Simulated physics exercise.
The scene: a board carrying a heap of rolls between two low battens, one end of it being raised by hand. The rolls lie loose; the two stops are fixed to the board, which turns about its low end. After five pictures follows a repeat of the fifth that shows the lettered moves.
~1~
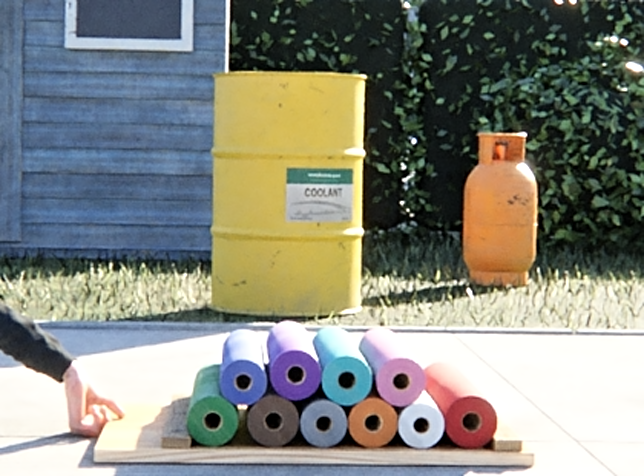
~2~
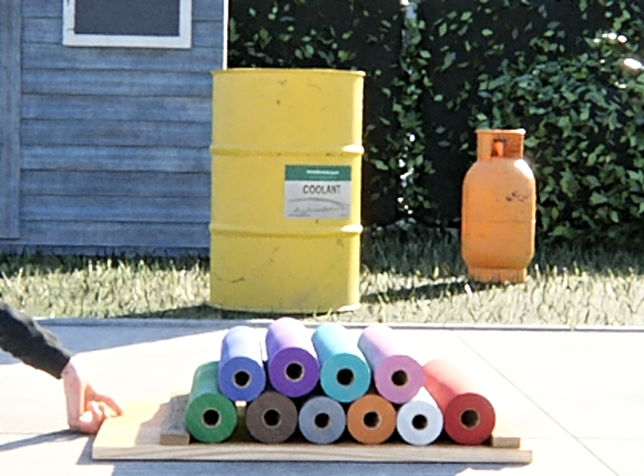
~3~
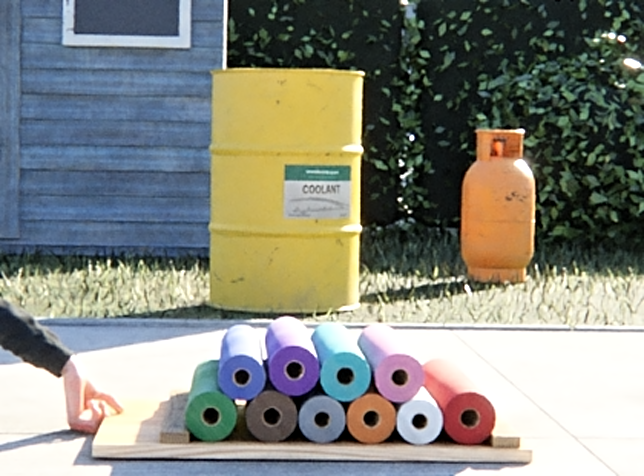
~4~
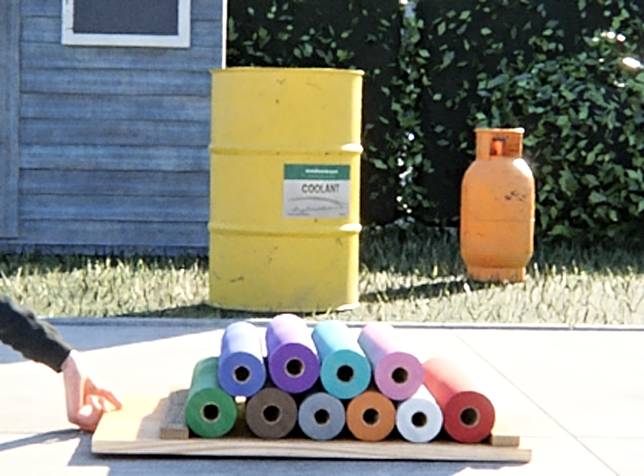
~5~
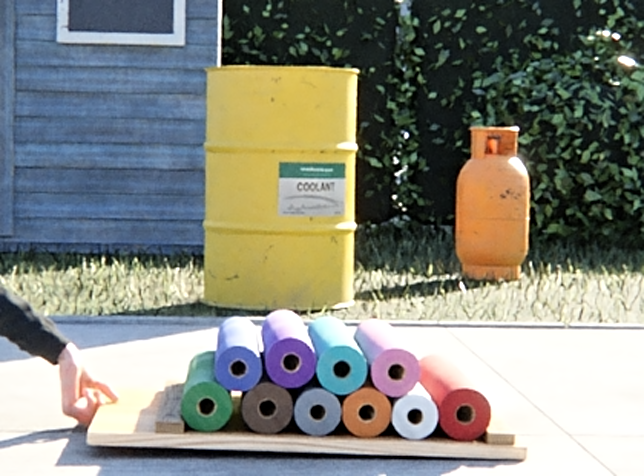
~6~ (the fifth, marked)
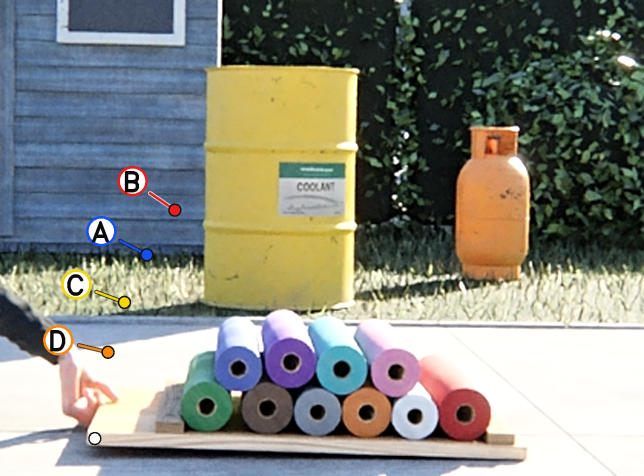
Wooden board stacked with colourful rolls tilting slightly as a hand raises its left end, in front of a yellow drum.
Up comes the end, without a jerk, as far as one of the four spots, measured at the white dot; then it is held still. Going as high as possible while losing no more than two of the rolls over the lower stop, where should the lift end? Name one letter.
It can be raised to C.
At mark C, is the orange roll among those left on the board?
Yes.
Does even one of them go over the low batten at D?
No.
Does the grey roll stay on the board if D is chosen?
Yes, with D.
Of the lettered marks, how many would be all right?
Two of the four.
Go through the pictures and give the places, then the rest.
Blue roll (243, 382); turquoise roll (347, 380); purple roll (296, 375), in the first frame.
Purple roll (294, 371); board (308, 423), in the second frame.
Board (308, 422); green roll (211, 416); brown roll (272, 417); turquoise roll (345, 376), in the third frame.
Board (307, 420); green roll (211, 413); brown roll (272, 414), in the fourth frame.
Board (303, 415); green roll (206, 406); brown roll (268, 408), in the fifth frame.
On the copy, A at (147, 255); B at (175, 210); C at (124, 302); D at (108, 352); the white dot at (95, 438).
On C. First, board at 14°.
Then, board at 20°.
Finally, board at 20°, none over the low batten.
By contrast, A seven over the low batten; B ten over the low batten; D none over the low batten.
